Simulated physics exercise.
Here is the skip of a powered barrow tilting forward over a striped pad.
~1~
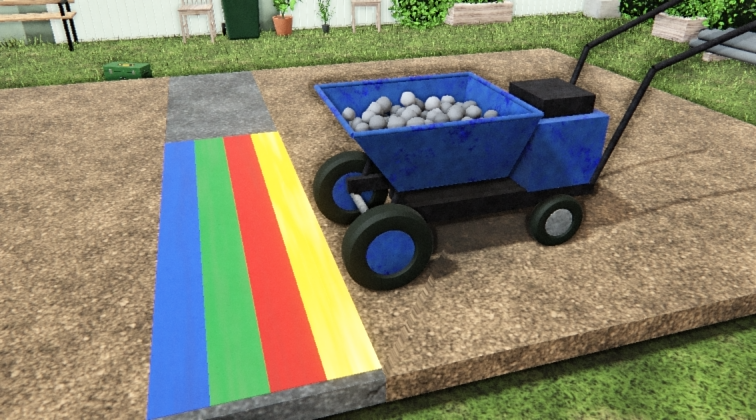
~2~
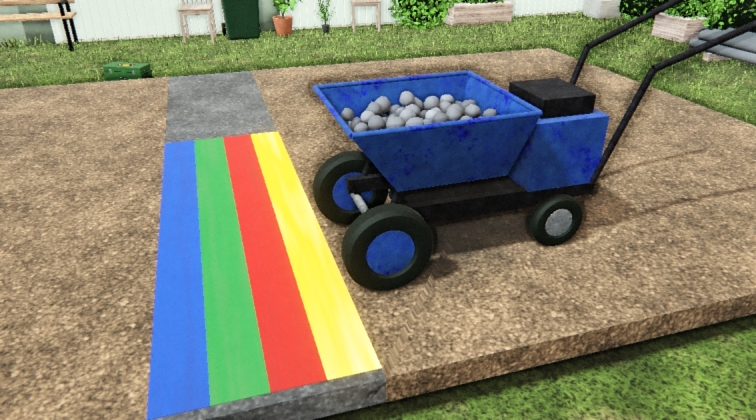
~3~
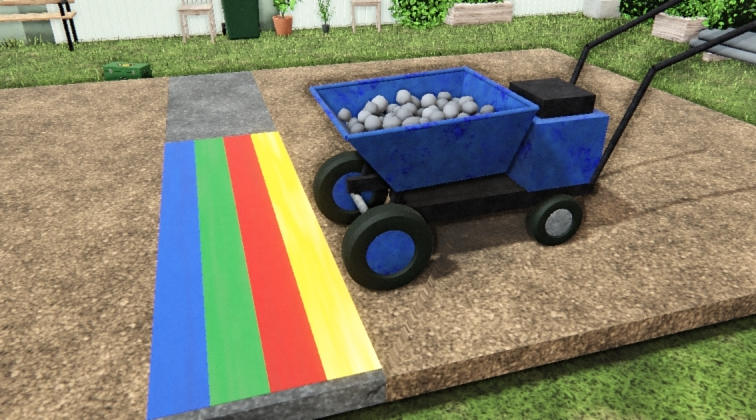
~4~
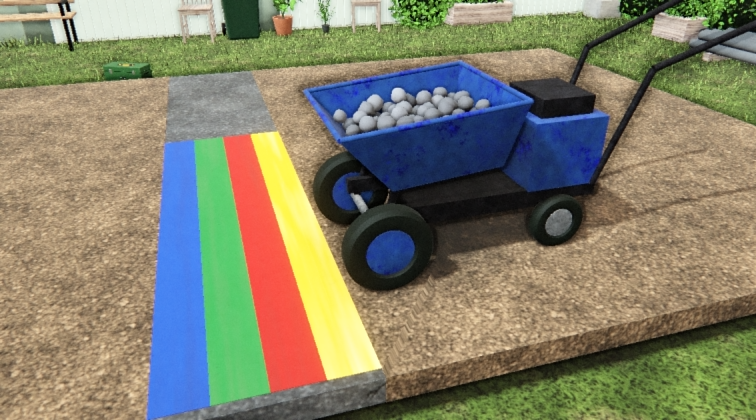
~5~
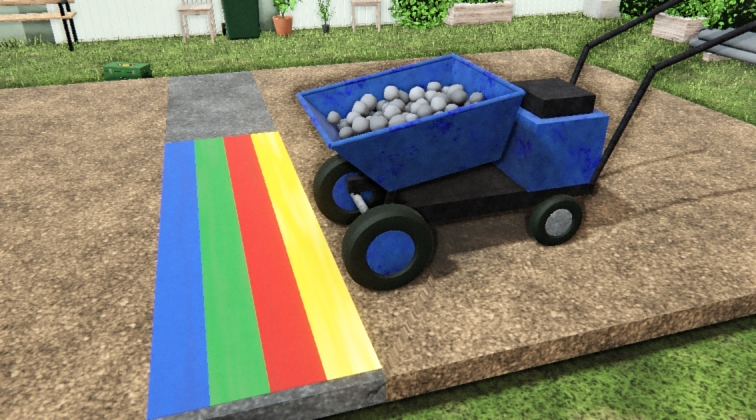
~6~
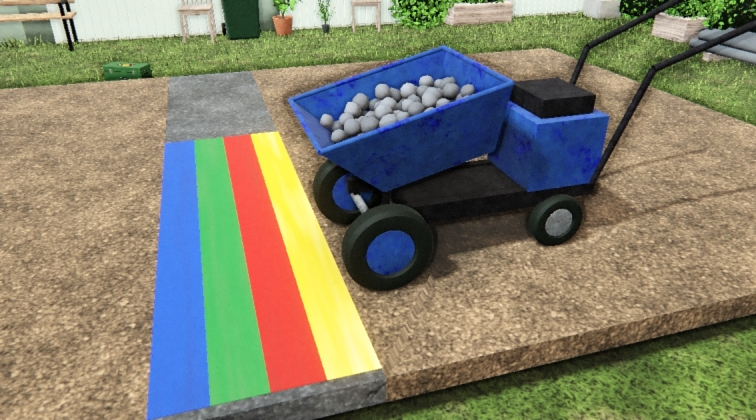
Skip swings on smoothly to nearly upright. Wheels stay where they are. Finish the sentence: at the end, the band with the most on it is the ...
At the end, the band with the most on it is the green one.
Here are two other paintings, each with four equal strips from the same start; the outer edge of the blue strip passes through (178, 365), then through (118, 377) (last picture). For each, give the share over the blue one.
Shares: Close to 30 %; close to 20 %.
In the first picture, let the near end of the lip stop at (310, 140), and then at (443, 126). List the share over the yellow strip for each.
Some 0 % then some 40 %.
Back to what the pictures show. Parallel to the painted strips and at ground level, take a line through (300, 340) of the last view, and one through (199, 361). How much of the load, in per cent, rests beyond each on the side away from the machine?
In order, some 100 % then some 40 %.
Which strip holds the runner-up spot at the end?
Second: The blue strip.
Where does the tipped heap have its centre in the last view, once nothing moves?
Somewhere around (205, 270) in the final view.
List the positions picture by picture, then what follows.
In the first frame, lip of the skip at (354, 135), level; top of the load at (413, 113), round cobbles; yellow strip at (338, 328); red strip at (287, 338); green strip at (234, 348); blue strip at (179, 359).
In the second frame, lip of the skip at (352, 136), level; top of the load at (432, 117).
In the third frame, lip of the skip at (347, 138), tipped barely; top of the load at (429, 116).
In the fourth frame, lip of the skip at (340, 141), tipped a little; top of the load at (445, 110).
In the fifth frame, lip of the skip at (331, 146), tipped a little; top of the load at (441, 102).
In the sixth frame, lip of the skip at (321, 153), tipped a little; top of the load at (432, 97); yellow strip at (338, 328); red strip at (287, 338); green strip at (234, 348); blue strip at (179, 359).
Soon, skip tipped steeply; all in the skip.
A while on, skip tipped steeply; nearly all in the skip; a small part over the green strip.
Towards the end, skip tipped right over; about a quarter in the skip; a stray few over the red strip; about a third over the green strip; about a quarter over the blue strip; a small part off the paint.
Finally, skip tipped right over; a stray few in the skip; none over the yellow strip; a small part over the red strip; about a third over the green strip; about a third over the blue strip; a small part off the paint.
